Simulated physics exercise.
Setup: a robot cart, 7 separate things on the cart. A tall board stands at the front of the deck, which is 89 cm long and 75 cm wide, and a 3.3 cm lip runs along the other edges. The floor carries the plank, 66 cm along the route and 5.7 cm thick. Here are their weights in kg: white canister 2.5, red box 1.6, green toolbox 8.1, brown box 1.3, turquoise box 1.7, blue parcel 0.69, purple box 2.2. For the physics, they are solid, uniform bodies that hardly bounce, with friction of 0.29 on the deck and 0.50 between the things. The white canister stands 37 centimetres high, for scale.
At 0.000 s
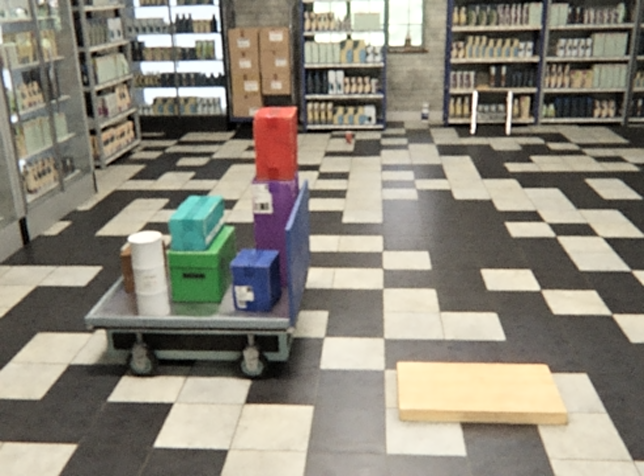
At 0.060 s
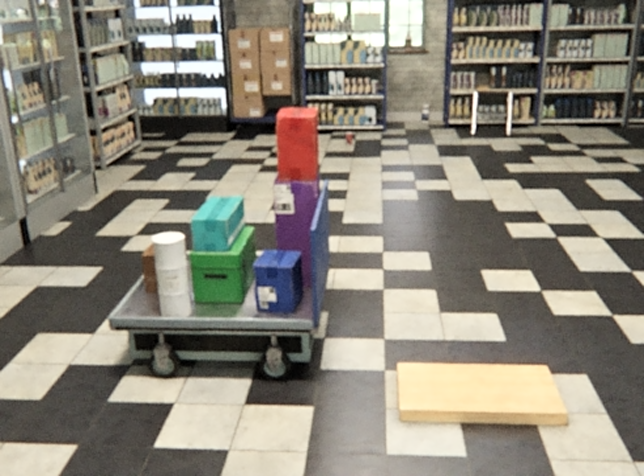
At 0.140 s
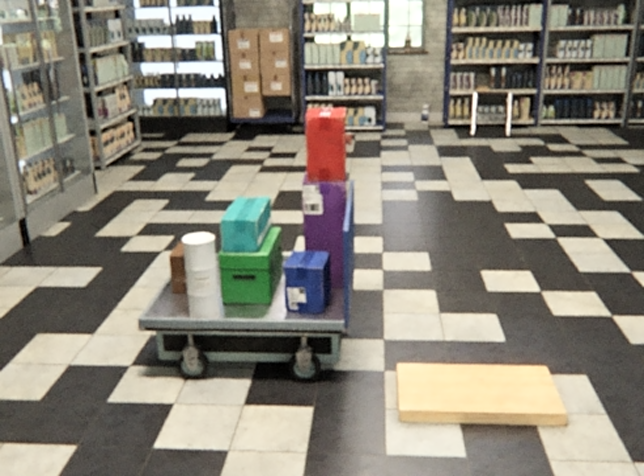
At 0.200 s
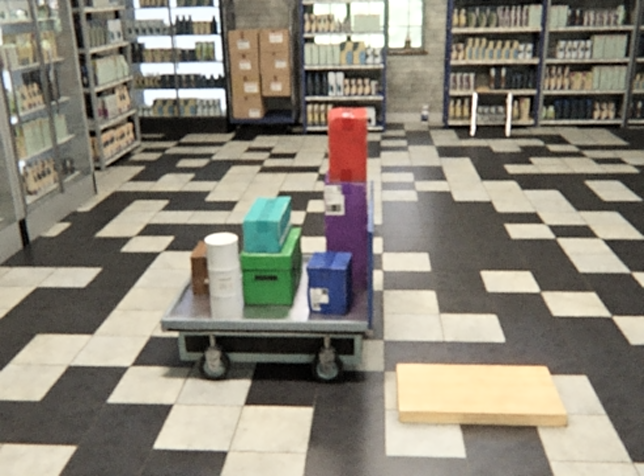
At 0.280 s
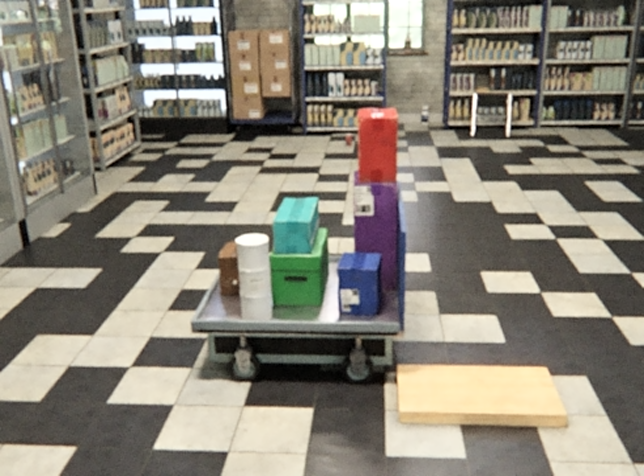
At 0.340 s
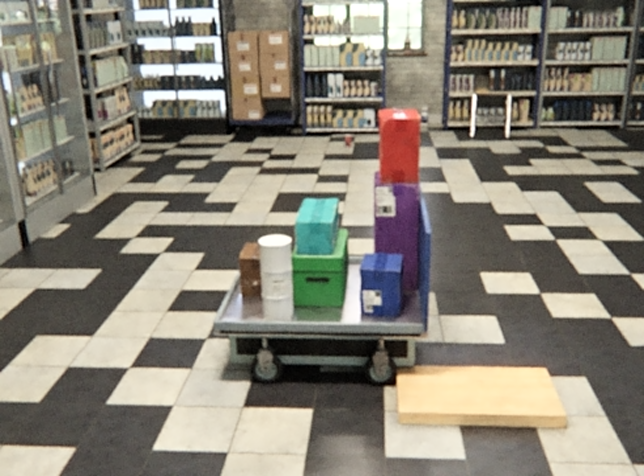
In a shop-like room with a black and white checkered floor and stocked shelves along the back and left, the view is fixed and looks slightly down. A grey cart at left carries a white canister, brown, turquoise, blue and purple boxes, a green toolbox and a red box atop the purple one, while a pale plank lies at right. The cart rolls steadily rightward toward the plank, its load riding along in place.
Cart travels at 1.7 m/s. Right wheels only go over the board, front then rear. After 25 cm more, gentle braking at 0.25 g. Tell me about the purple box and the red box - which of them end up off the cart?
The purple box ends up there; the red box ends up there.
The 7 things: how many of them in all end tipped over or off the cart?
The count comes out at 3.
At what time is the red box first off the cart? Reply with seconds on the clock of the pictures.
It happens at about 0.9 s.
By 0.64 s, cart 109 cm along; red box tilted 21° near (474, 119); purple box tilted 22° near (471, 211); blue parcel tilted 34°.
By 0.94 s, cart 160 cm along; red box now off the cart; purple box tilted 43° near (565, 211); white canister tilted 30°.
By 1.34 s, cart 226 cm along; purple box now off the cart; white canister on its side; turquoise box 13 cm from its spot.
When it is over (2.4 s), off the cart, red box and purple box; lying over on the cart, white canister; not toppled but over 10 cm from the start, turquoise box; the other 3 within 10 cm of the start. In the last view, red box near (602, 248).
